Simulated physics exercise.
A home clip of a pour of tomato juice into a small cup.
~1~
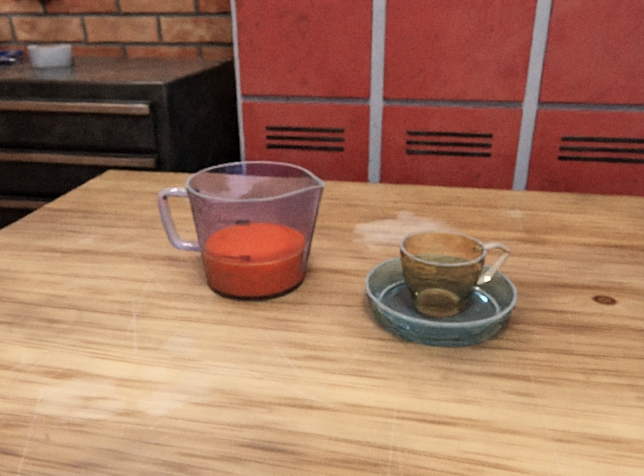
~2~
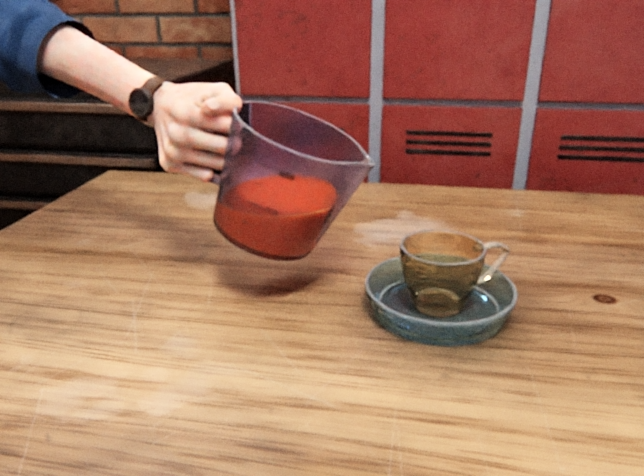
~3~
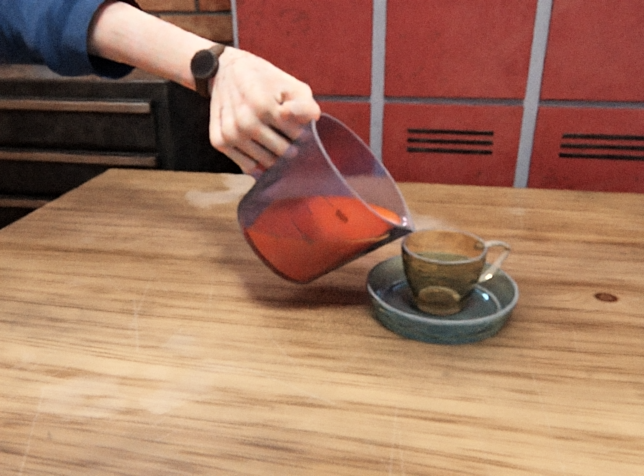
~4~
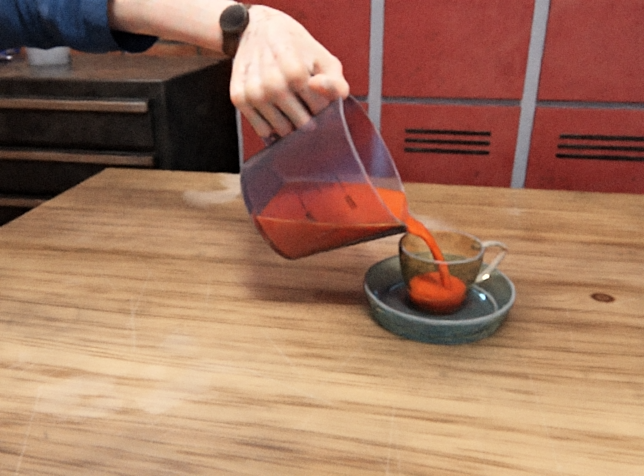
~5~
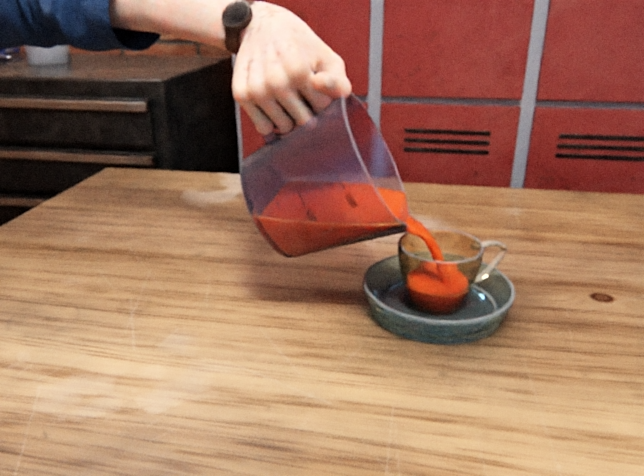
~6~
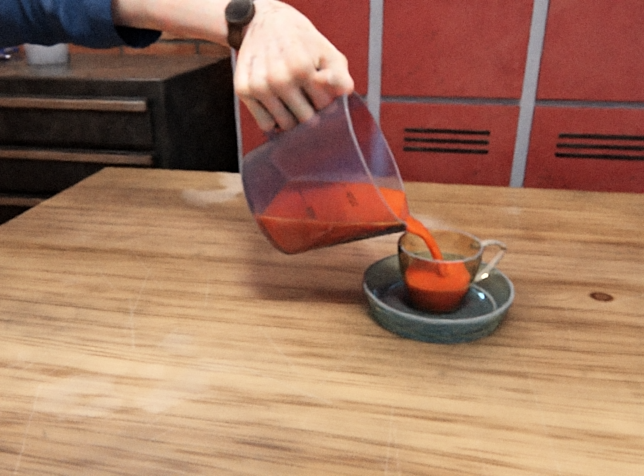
At first, a clear measuring jug of tomato juice stands on a wooden table, left of an empty glass cup on a saucer. A hand lifts the jug, carries it right and tilts it over the cup. Red juice streams in, and the cup fills gradually to about half.
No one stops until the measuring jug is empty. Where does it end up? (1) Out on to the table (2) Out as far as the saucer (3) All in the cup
2.
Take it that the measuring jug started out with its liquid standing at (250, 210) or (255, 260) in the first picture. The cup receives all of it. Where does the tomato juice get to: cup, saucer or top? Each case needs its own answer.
In turn: Floods the top, stays in the cup.
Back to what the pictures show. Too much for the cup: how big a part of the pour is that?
Near 40 percent.
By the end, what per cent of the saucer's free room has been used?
Roughly 50%.
Soon after, the cup is nearly full; the saucer is dry.
Later, the cup is full to the brim; the saucer is wet, with room to spare.
In the end, the cup is full to the brim; the saucer is wet, with room to spare.
